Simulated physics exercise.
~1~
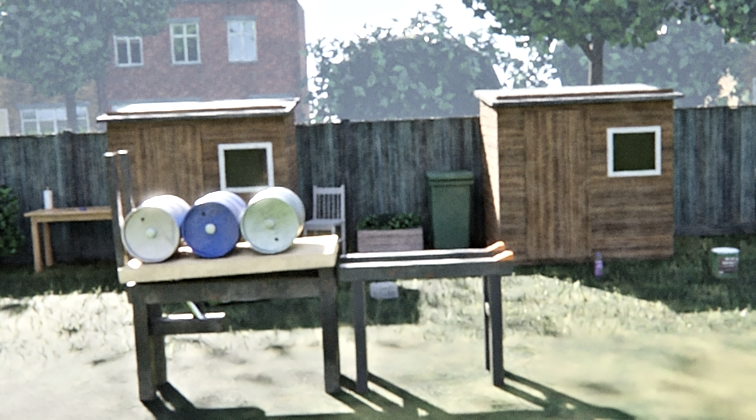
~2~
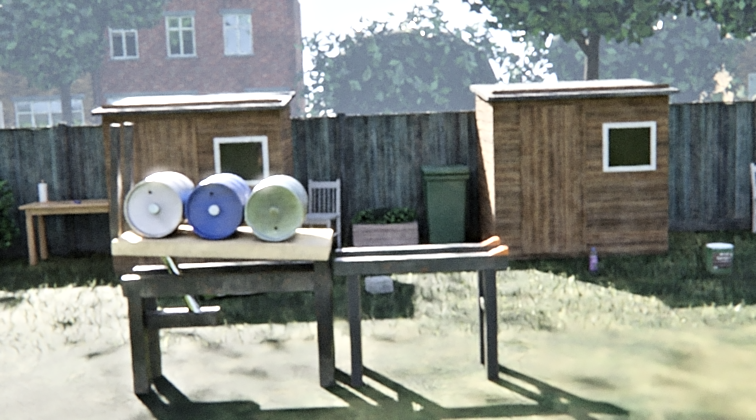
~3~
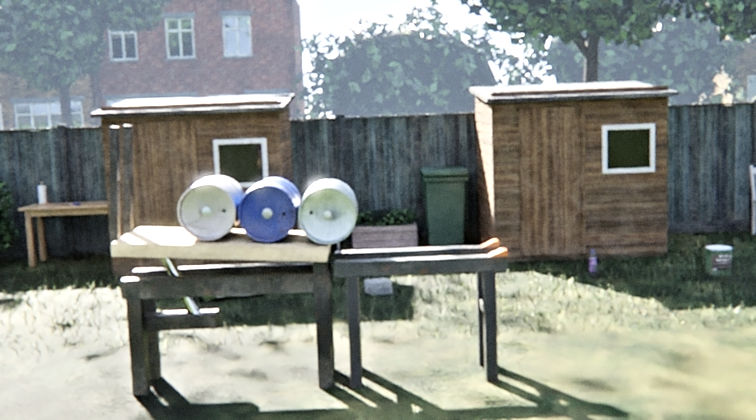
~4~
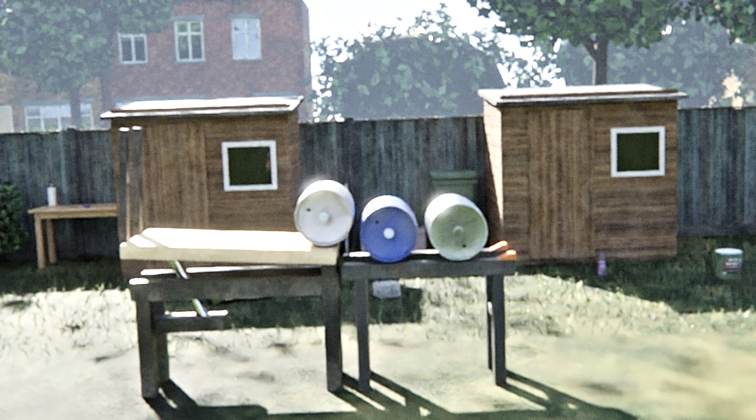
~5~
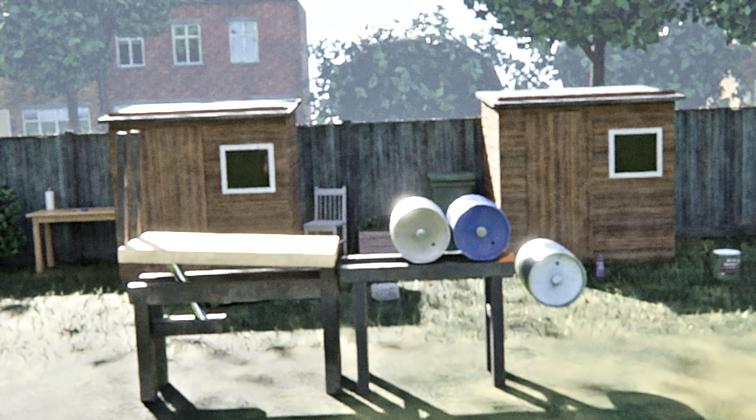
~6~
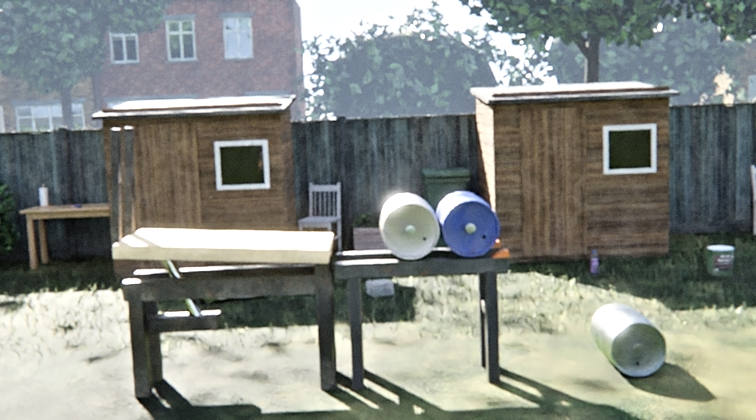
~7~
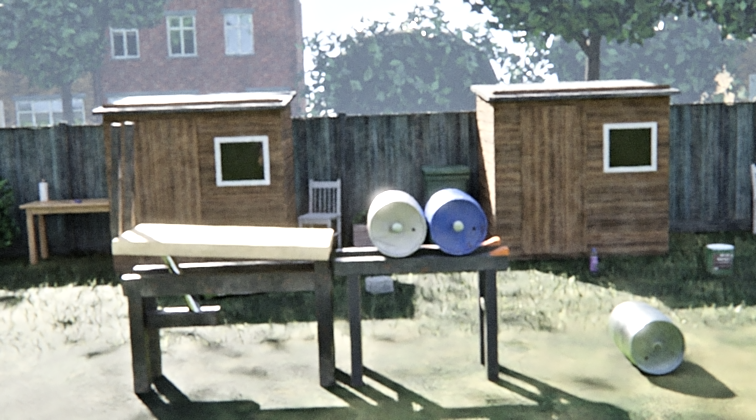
Three kegs, a blue one between two pale ones, rolled right off a tilted wooden deck onto a level rack, where the leading keg went over the end and dropped to the grass while the blue and other pale kegs rolled back slightly, still on the rack.
